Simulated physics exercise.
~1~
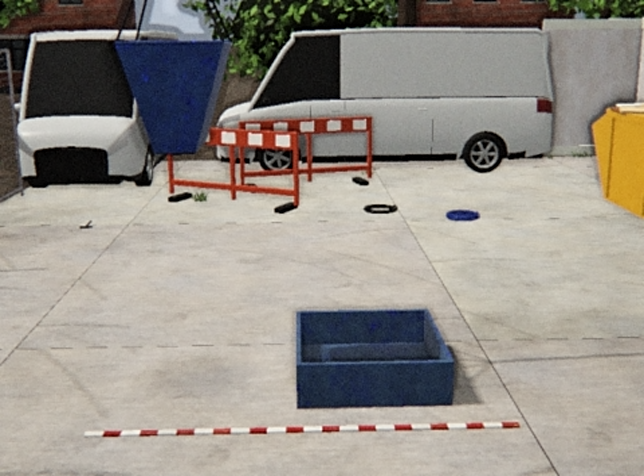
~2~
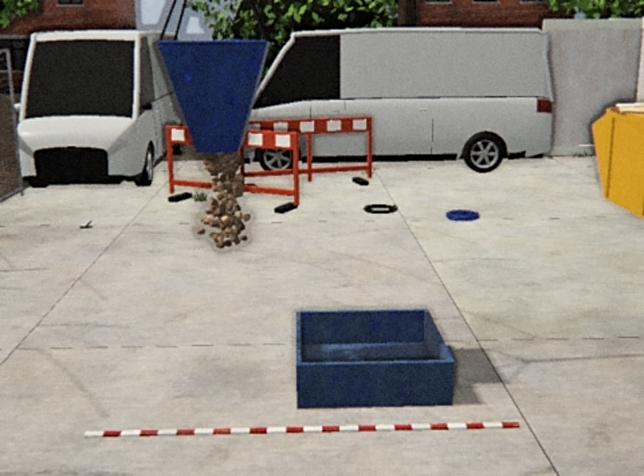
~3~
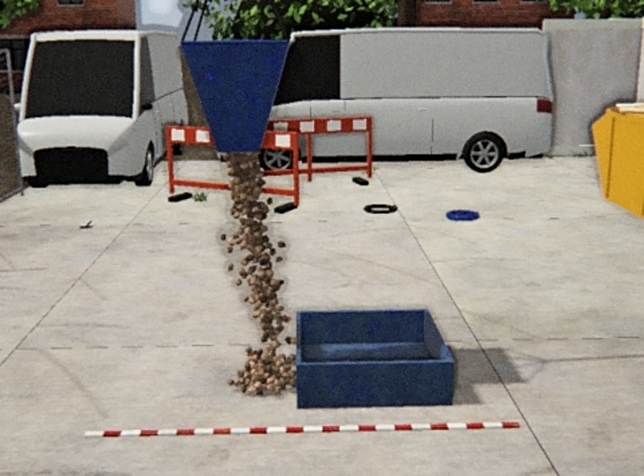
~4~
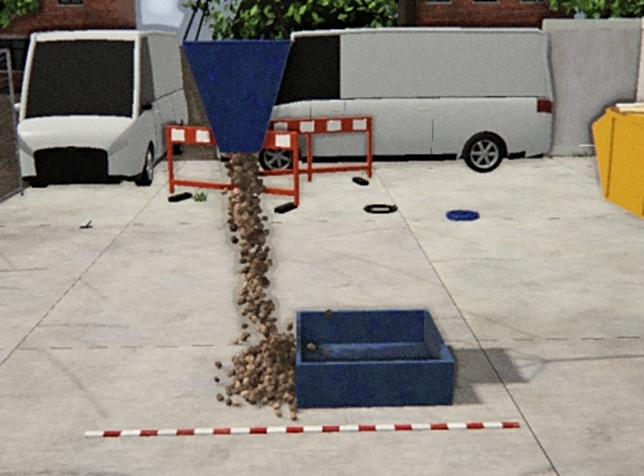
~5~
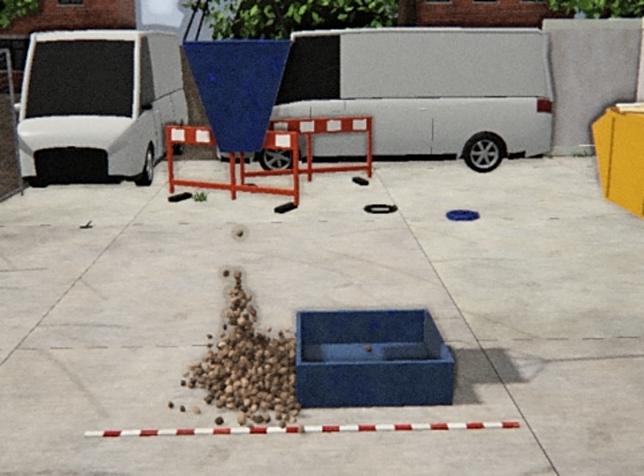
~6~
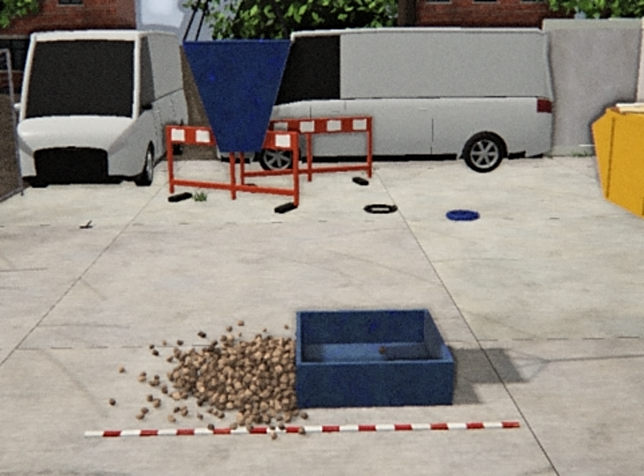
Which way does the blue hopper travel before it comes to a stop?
The blue hopper travels to the right, stopping before it is over the bin.
